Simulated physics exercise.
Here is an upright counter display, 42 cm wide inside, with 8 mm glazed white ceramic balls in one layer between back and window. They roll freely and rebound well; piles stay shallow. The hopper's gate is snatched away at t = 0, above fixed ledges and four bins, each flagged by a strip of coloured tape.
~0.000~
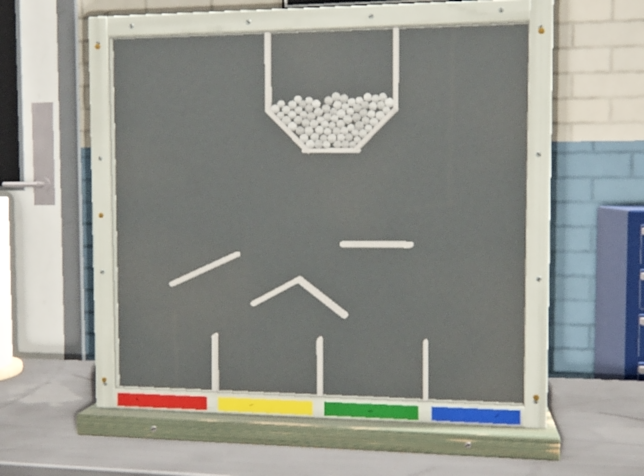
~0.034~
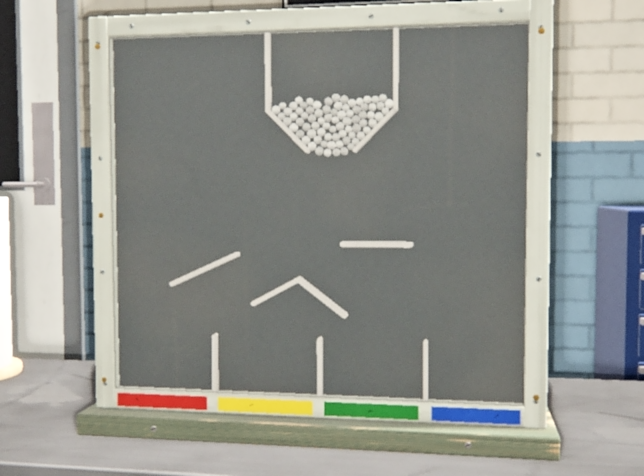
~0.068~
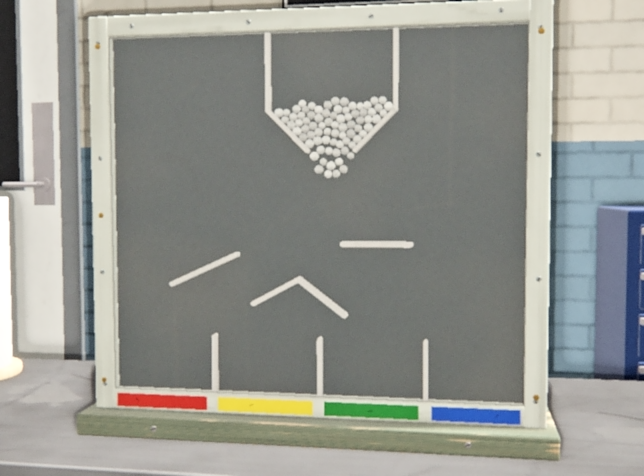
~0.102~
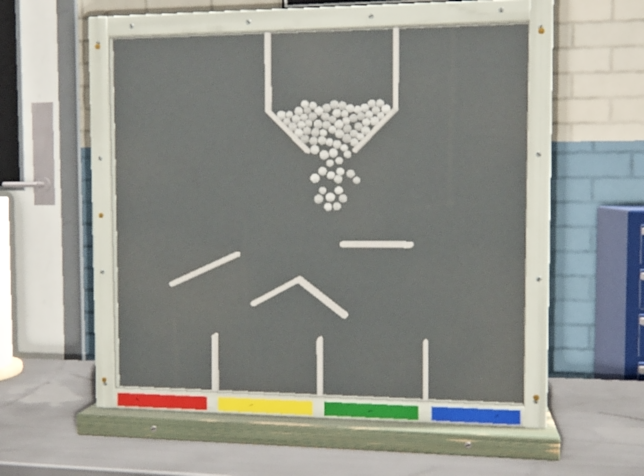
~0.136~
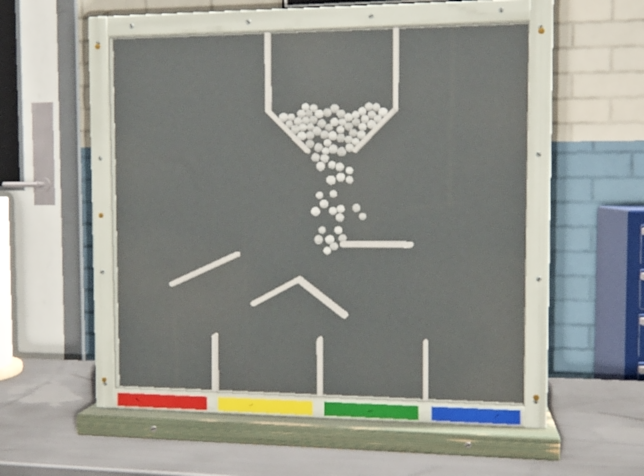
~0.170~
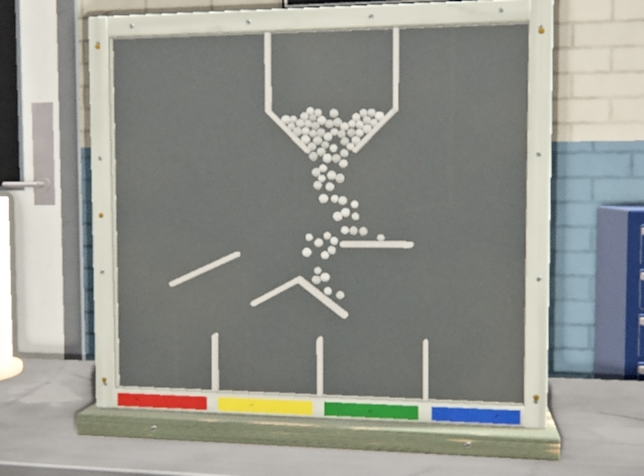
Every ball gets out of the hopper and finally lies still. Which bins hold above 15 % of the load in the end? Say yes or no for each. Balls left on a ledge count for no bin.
Yellow bin no, blue bin yes, red bin no, green bin yes.
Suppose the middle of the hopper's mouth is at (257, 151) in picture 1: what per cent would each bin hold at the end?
Yellow bin: 35; blue bin: 0; red bin: 55; green bin: 10.
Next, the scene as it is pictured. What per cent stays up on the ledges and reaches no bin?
Roughly 0 per cent.
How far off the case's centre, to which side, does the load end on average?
About 6 cm to the right.
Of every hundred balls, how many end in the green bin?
Roughly 60 per cent.
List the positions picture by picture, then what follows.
The first picture shows gate shut, about 80 balls in the hopper; its mouth (307, 151) to (355, 150); yellow (265, 406), blue (475, 415), red (162, 401), green (371, 411).
In the second picture, 4 out; lowest ball (328, 153).
In the third picture, 12 out; lowest ball (328, 174).
In the fourth picture, 19 out; lowest ball (328, 207).
In the fifth picture, 27 out; lowest ball (327, 251).
In the sixth picture, 36 out; lowest ball (340, 295); ledges slope (173, 284) to (237, 255), level (343, 244) to (411, 245), roof (254, 303) to (345, 315).
After 0.24 s 70 % have left the hopper; down in the bins, green 5 %.
After 0.34 s 100 % have left the hopper; down in the bins, blue 5 %, green 15 %.
After 0.55 s 100 % have left the hopper; down in the bins, yellow 5 %, blue 10 %, red 5 %, green 55 %.
At rest by 1.8 s, yellow 5 %, blue 20 %, red 10 %, green 60 %.
